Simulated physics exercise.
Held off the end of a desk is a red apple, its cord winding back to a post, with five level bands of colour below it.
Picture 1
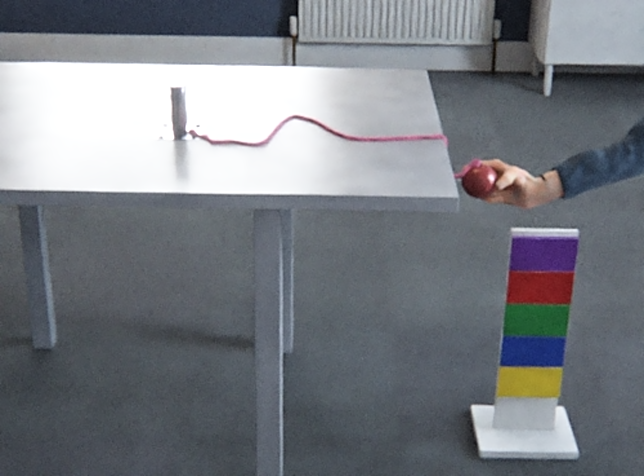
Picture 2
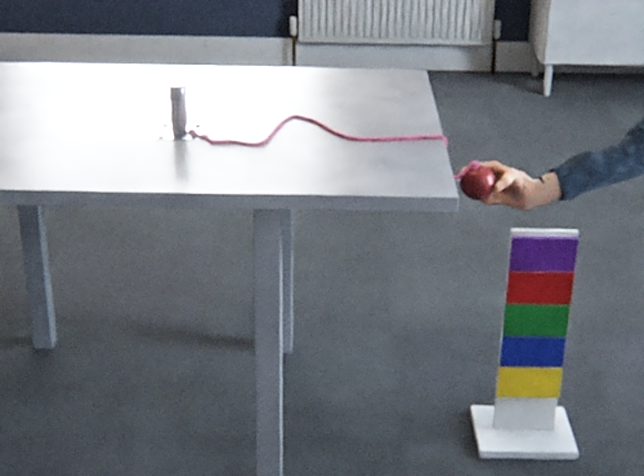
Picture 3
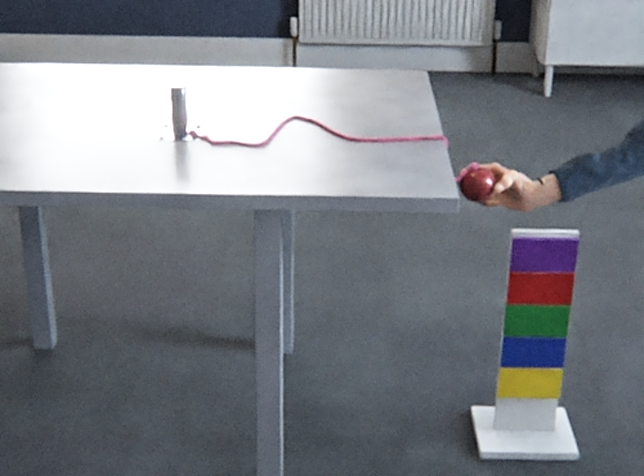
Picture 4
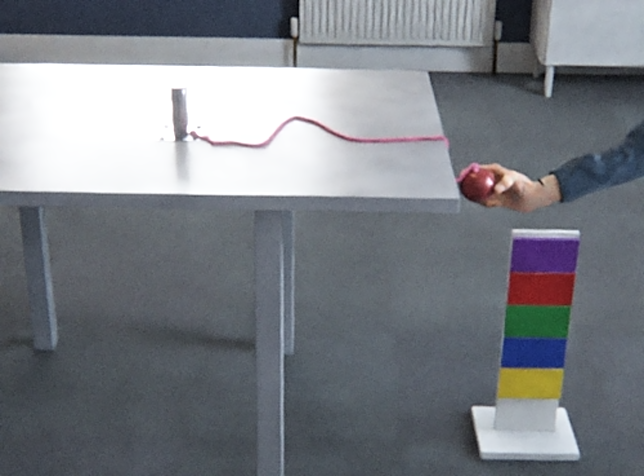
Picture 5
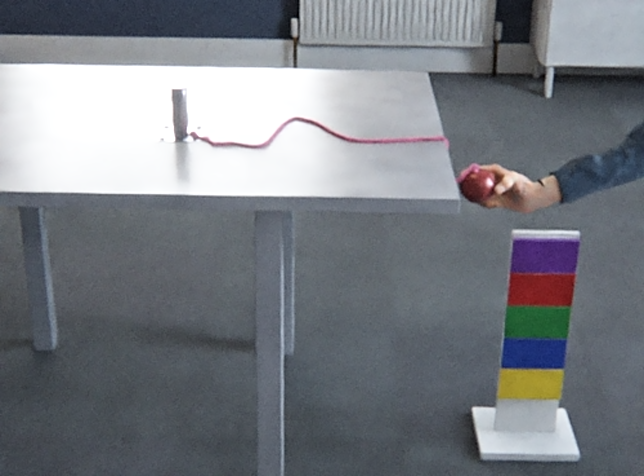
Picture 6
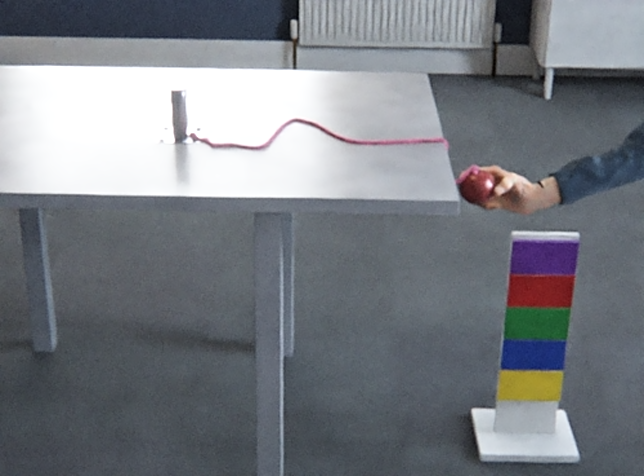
To begin with, a hand holds a red apple just off the right end of a desk, its slack pink-red cord winding back across the top to a small post. Below stands a panel with purple, red, green, blue and yellow bands. The hand and apple barely shift, and everything else stays still.
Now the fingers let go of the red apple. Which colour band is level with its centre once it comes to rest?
The green band.
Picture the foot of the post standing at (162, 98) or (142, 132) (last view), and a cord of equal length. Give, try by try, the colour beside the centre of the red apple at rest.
Answer, in order: Red, red.
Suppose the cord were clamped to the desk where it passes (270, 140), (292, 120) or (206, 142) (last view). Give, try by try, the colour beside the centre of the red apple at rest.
Red, then purple, then green.
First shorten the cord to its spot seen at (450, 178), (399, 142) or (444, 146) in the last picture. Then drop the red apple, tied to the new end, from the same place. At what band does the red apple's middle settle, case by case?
It would be red; above them all; purple.
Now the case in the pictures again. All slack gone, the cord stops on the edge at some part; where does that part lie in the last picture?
That would be the bit at (338, 137).
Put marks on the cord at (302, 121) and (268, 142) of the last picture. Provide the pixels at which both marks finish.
(386, 137) and (304, 136).
A little later, apple near (450, 307); level with green.
Next, apple near (413, 318); level with green.
Later still, apple near (434, 322); level with green.
When it is over, apple near (437, 326); level with green. Its middle rests at the green band.
